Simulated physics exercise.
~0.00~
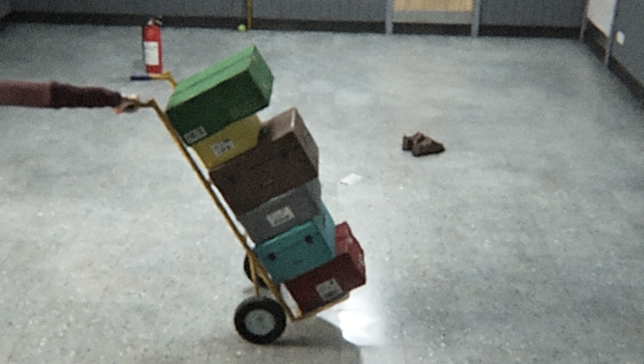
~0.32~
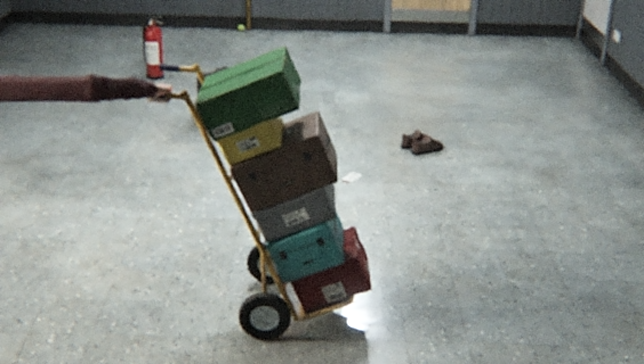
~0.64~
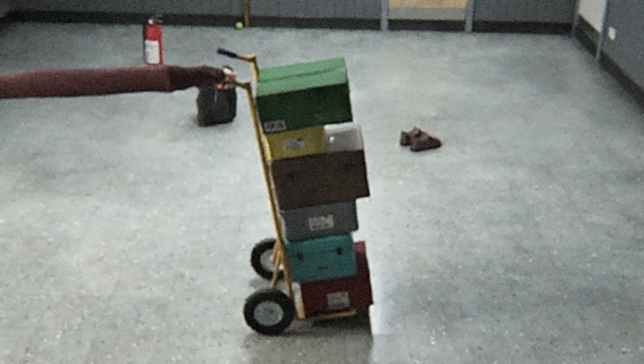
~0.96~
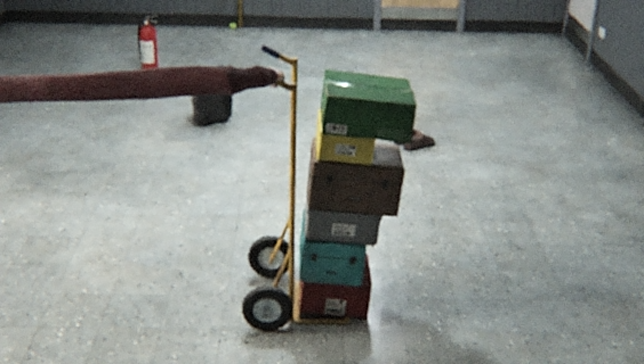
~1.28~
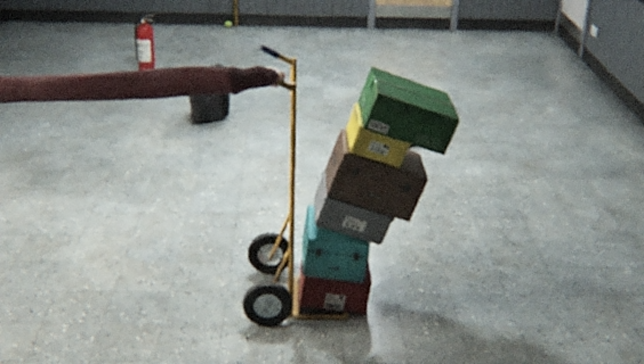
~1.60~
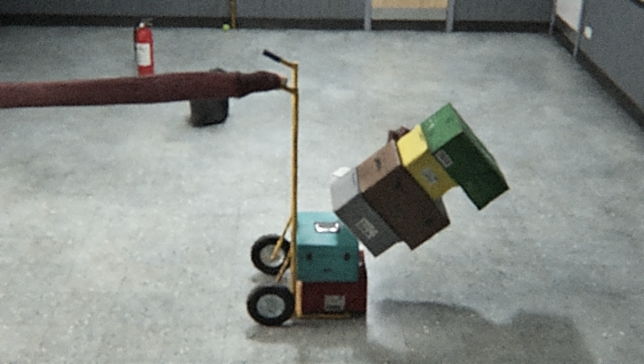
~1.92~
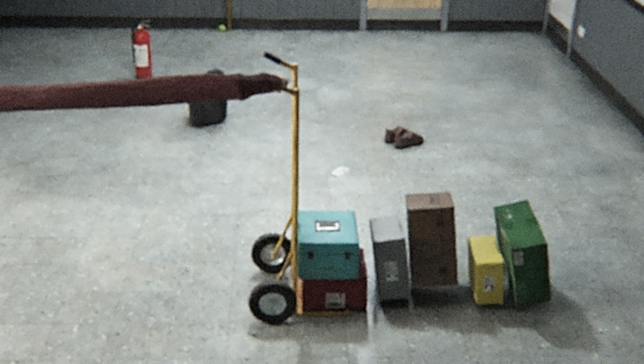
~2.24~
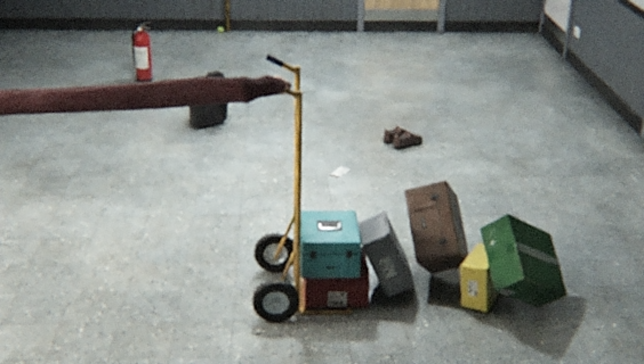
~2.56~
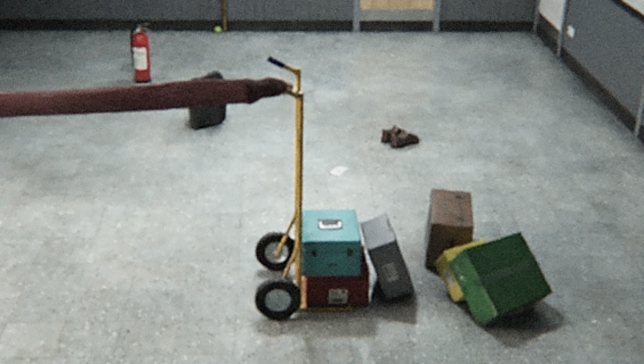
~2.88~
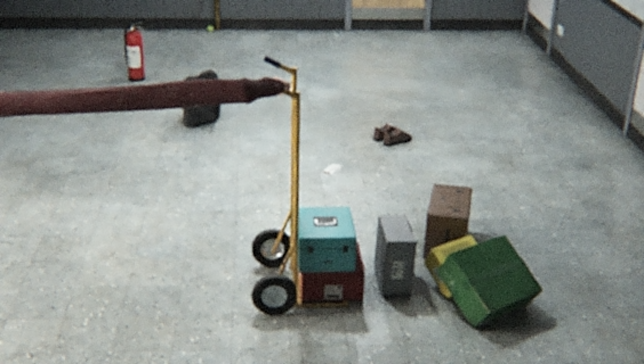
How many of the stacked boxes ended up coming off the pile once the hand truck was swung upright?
More than three came off, as the green, yellow, brown and grey boxes all fell to the right. Only the turquoise and red ones stayed stacked at the hand truck.
In a room with a speckled grey floor, an outstretched arm swung a loaded yellow hand truck upright, and the top four boxes toppled off to the right, ending up on the floor while the turquoise and red ones stayed stacked.
